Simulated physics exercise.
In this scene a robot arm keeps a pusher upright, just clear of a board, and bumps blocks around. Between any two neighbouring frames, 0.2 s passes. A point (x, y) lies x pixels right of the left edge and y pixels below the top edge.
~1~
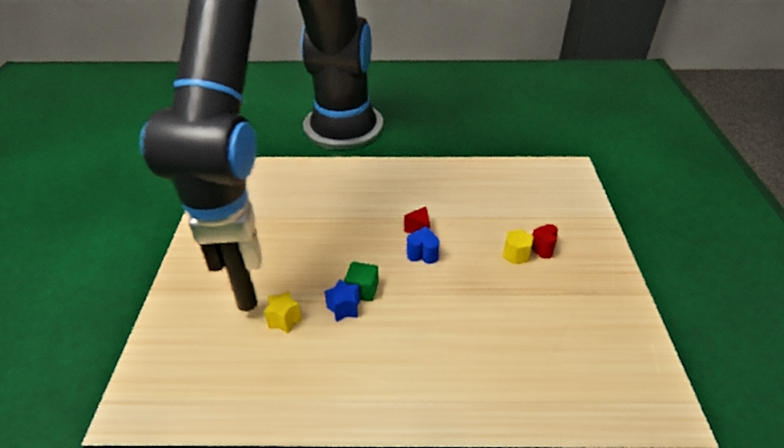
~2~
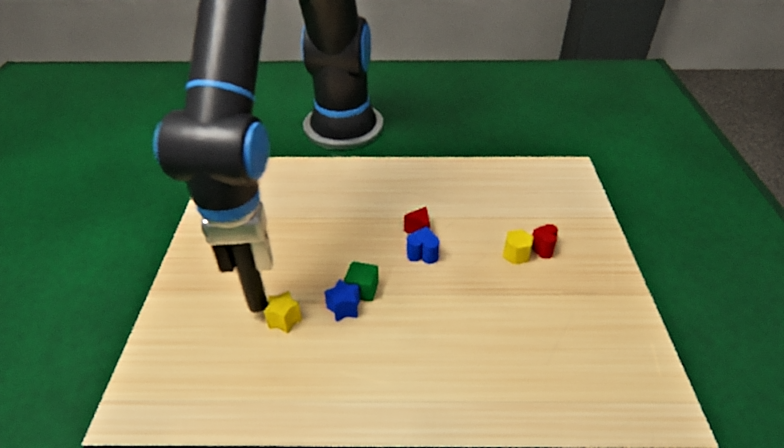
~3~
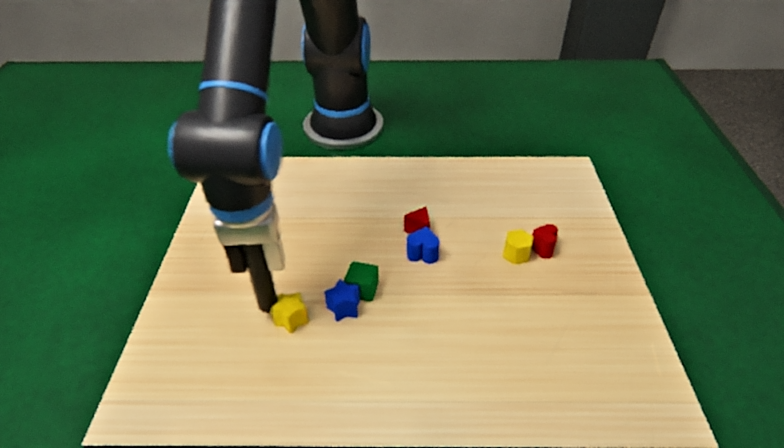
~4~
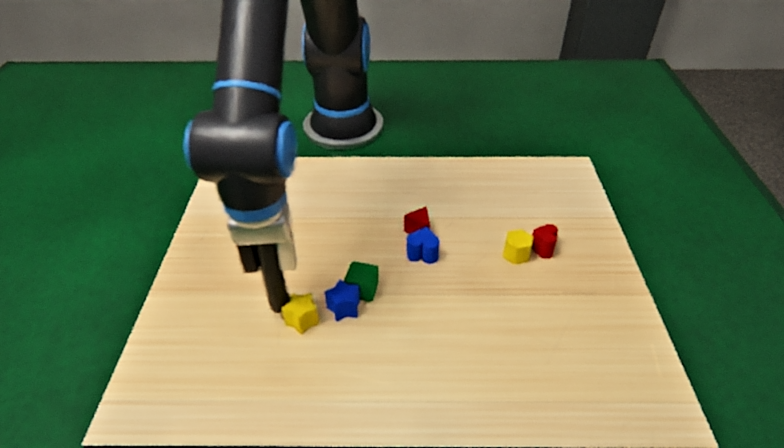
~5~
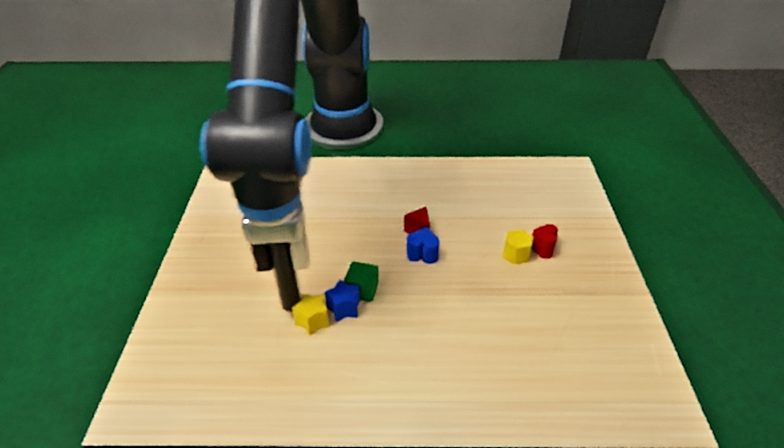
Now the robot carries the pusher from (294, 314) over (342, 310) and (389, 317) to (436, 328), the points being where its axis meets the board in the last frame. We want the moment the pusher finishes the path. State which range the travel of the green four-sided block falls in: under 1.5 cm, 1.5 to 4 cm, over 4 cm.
Under 1.5 cm.
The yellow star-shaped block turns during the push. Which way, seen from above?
Looking down on the board, it turns clockwise.
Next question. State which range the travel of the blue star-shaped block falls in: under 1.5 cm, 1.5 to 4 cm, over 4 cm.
It shifts by more than 4 cm.
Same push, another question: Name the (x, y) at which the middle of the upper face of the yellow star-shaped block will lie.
Just about (333, 314).
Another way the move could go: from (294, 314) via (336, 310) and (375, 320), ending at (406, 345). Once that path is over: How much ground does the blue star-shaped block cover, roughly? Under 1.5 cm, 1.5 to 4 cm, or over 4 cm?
Goes over 4 cm.
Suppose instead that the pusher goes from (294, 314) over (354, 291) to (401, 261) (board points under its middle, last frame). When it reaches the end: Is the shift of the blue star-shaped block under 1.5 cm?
No - that is not the case.
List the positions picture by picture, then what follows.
Tip of the pusher (248, 304), middles of tops, yellow star-shaped block (281, 303), blue star-shaped block (343, 292), green four-sided block (361, 272), in the first frame.
Pusher (258, 305), nothing pushed, in the second frame.
Pusher (269, 306), yellow star-shaped block (289, 303), in the third frame.
Pusher (280, 305), yellow star-shaped block (300, 303), in the fourth frame.
Pusher (292, 304), yellow star-shaped block (311, 304), blue star-shaped block (343, 292), green four-sided block (361, 272), in the fifth frame.
The first path, step by step. One third of the way, pusher (342, 301); yellow star-shaped block (333, 314), turned 65° clockwise; blue star-shaped block (363, 297), turned 30° anticlockwise.
Two thirds of the way, pusher (390, 307); yellow star-shaped block (333, 314), turned 65° clockwise; blue star-shaped block (412, 304), turned 30° anticlockwise.
At the end, pusher (436, 318); yellow star-shaped block (333, 314), turned 65° clockwise; blue star-shaped block (460, 315), turned 30° anticlockwise; green four-sided block unmoved.
